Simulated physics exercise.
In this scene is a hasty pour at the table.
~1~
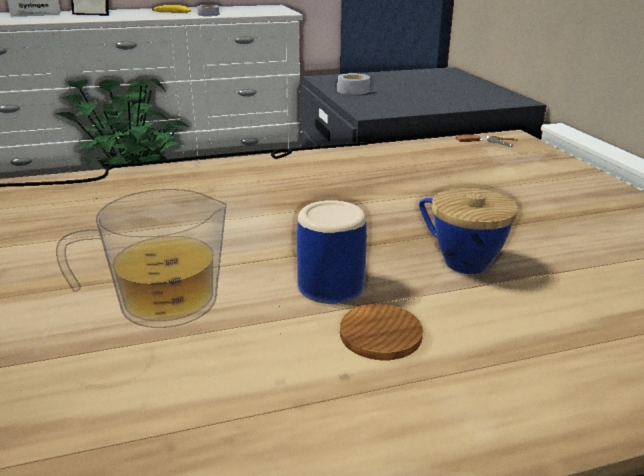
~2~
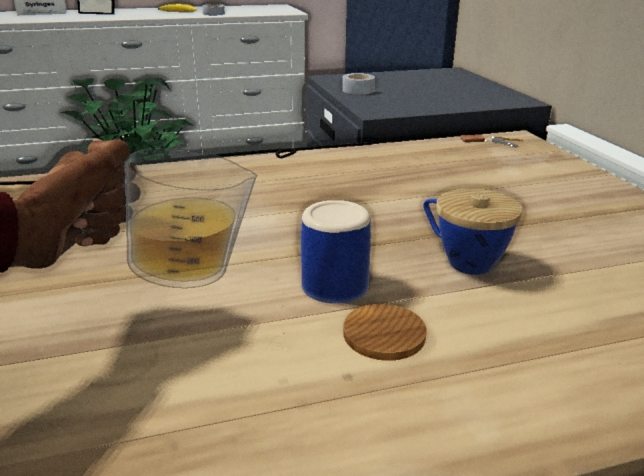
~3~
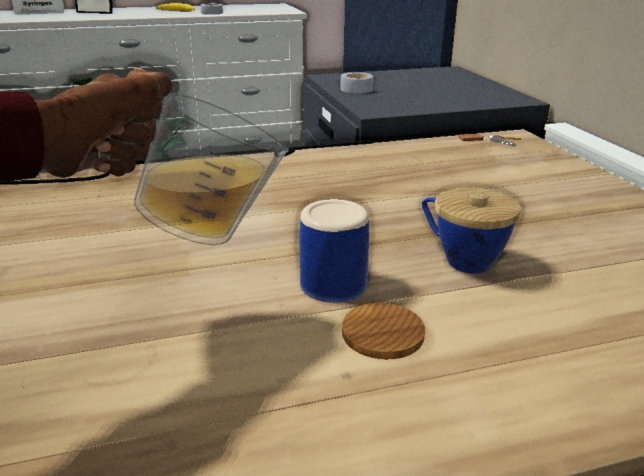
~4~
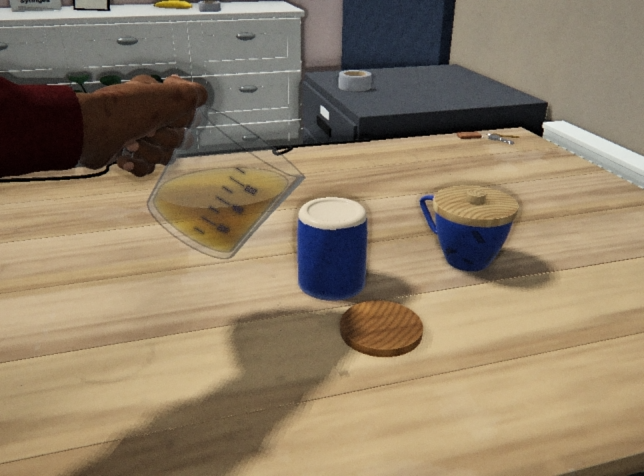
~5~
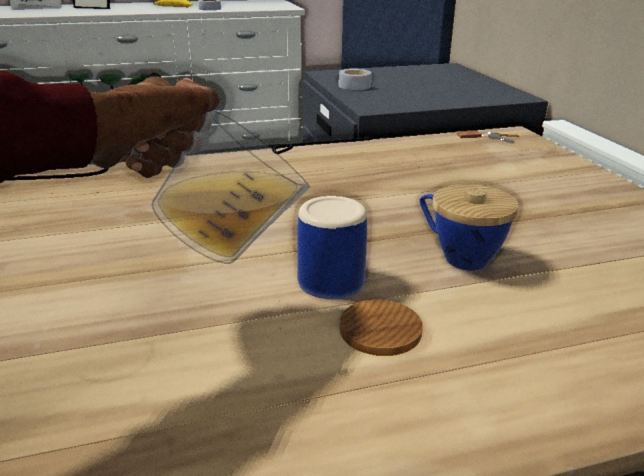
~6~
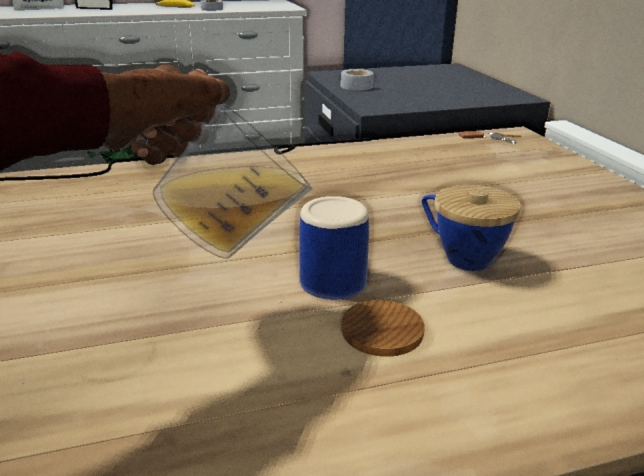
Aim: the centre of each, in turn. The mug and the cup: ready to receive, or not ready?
Mug - not ready; cup - not ready.
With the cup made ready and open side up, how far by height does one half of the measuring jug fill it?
About 75 per cent.
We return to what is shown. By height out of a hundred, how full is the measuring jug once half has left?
About 25 per cent.
Shortly, it runs off the upturned base of the mug.
Then, it hits the lid of the cup and runs off.
At the finish, the mug is empty, in a puddle; the cup is empty, in a puddle.
